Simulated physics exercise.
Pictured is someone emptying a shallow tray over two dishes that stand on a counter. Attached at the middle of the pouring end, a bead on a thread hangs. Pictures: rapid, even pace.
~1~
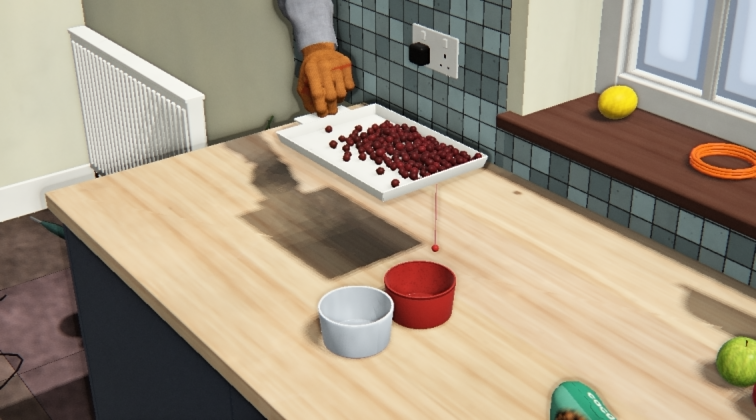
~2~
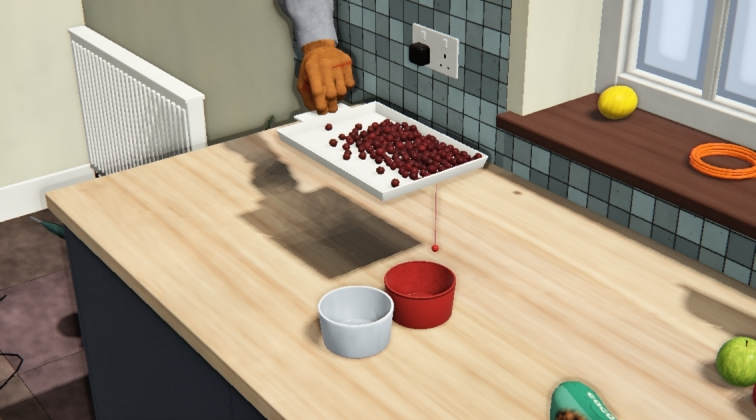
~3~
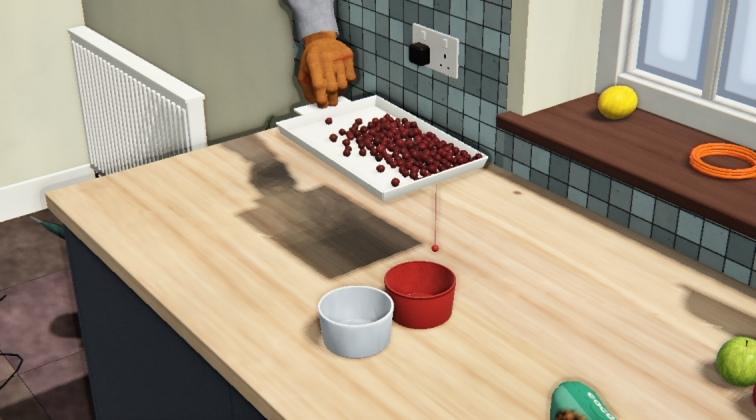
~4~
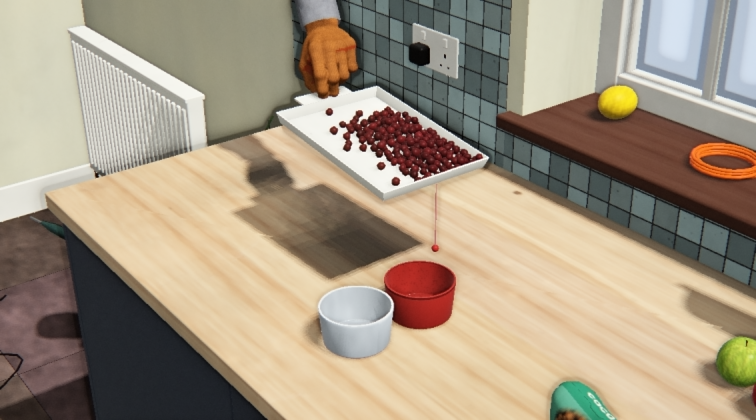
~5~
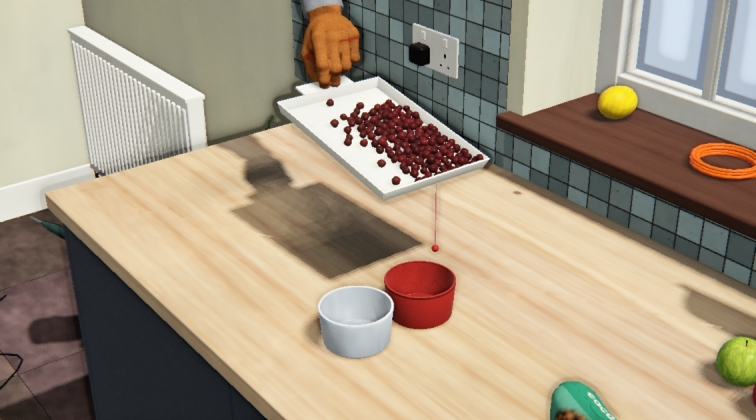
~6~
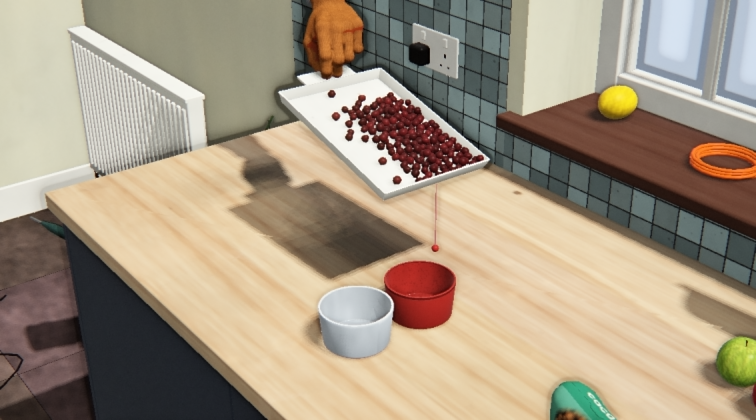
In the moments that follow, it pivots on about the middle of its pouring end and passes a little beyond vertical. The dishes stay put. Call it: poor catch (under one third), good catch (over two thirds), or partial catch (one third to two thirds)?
Poor catch.
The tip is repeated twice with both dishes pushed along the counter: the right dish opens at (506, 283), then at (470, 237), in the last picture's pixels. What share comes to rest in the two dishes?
In order: 20 percent and 0 percent.
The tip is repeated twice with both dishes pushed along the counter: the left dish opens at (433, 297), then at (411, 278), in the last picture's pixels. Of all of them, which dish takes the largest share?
Taking them in turn, it's the one to the right and then the one to the right.
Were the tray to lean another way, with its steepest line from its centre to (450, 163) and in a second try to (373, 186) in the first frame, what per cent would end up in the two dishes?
The first try would leave around 0 per cent there, the second around 50 per cent.
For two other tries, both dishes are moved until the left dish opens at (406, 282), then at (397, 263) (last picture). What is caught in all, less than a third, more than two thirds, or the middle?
In the middle band; under a third.
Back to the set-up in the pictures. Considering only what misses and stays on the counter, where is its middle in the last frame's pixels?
Roughly at (510, 304).
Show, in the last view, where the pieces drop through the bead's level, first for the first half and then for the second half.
Near (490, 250) and later near (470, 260).
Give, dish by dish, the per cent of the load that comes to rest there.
Roughly 0 in a hundred for the left dish, roughly 20 in a hundred for the right dish.
Soon, tray tipped steeply; nearly all on the tray; a stray few in the air.
A while on, tray tipped right over; most on the tray; a stray few in the right dish; a small part outside both; a stray few in the air.
Towards the end, tray tipped past a quarter turn; about a quarter in the right dish; most outside both.
Finally, tray tipped past a quarter turn; none in the left dish; about a quarter in the right dish; most outside both.
